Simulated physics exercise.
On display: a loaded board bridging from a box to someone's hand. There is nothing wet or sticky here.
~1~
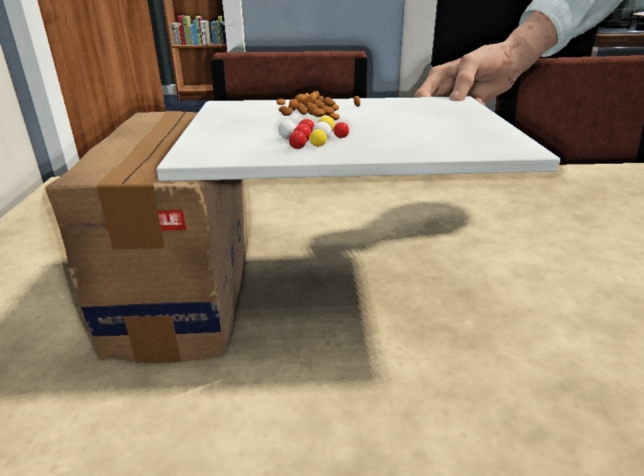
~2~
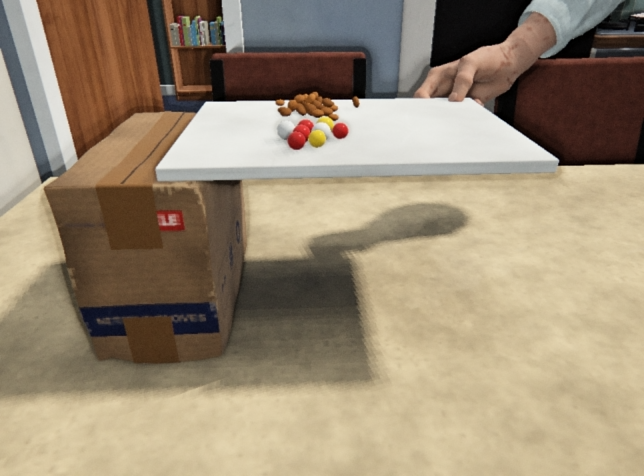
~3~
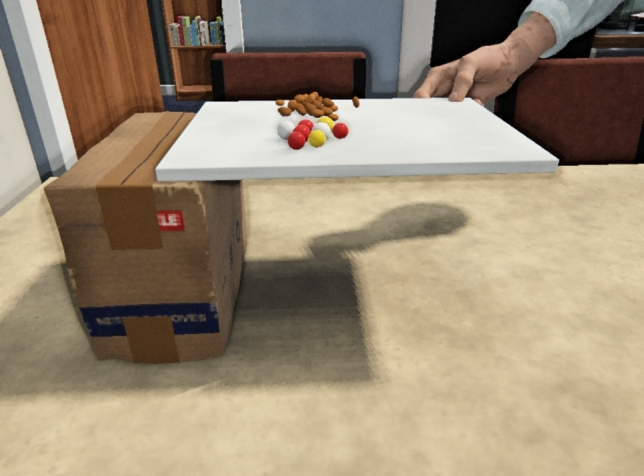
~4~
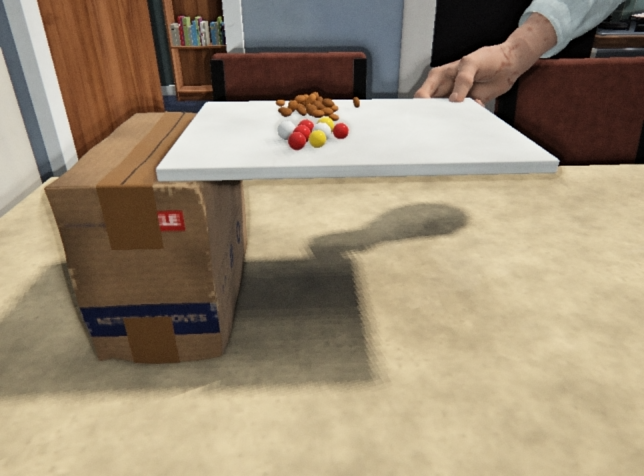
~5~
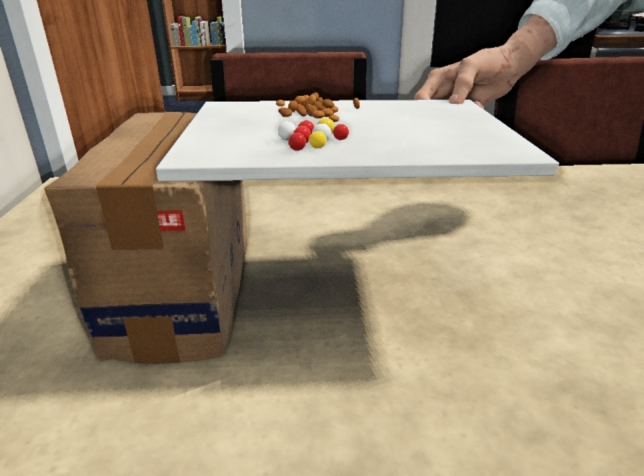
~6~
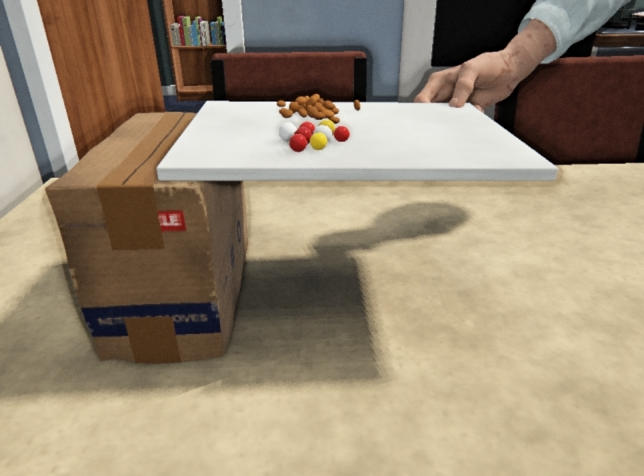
A hand held the right end of a white board, its other end on a cardboard box, and barely lowered it, while the small colored balls and brown bits on top stayed put.
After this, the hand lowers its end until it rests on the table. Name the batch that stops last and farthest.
The closer one.
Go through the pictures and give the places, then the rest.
In the first picture, held end of the board at (543, 162), level; box at (176, 223), tall, over half the board's length; near batch at (322, 131), a few glass marbles; far batch at (317, 105), some bits of cat kibble.
In the second picture, held end of the board at (541, 163), level; far batch at (316, 106).
In the third picture, held end of the board at (541, 163), level; near batch at (321, 132).
In the fourth picture, held end of the board at (542, 163), level; far batch at (317, 106).
In the fifth picture, held end of the board at (541, 166), level; near batch at (322, 133).
In the sixth picture, held end of the board at (541, 171), down by 2°; box at (176, 223); near batch at (322, 135), not moving; far batch at (317, 108), not moving.
Then, 0.62 s after the last picture, board sloping at 17°; near batch all still on the board; far batch all still on the board.
Then, 1.27 s after the last picture, board sloping at 33°; near batch mostly up to a board's length out; far batch all still on the board.
Then, 2.06 s after the last picture, board resting at 41°; near batch mostly more than two board lengths out, about two thirds gone off the table; far batch mostly at the foot of the board.
At rest, board resting at 41°; near batch mostly more than two board lengths out, most gone off the table; far batch mostly at the foot of the board; the near batch has gone farther.
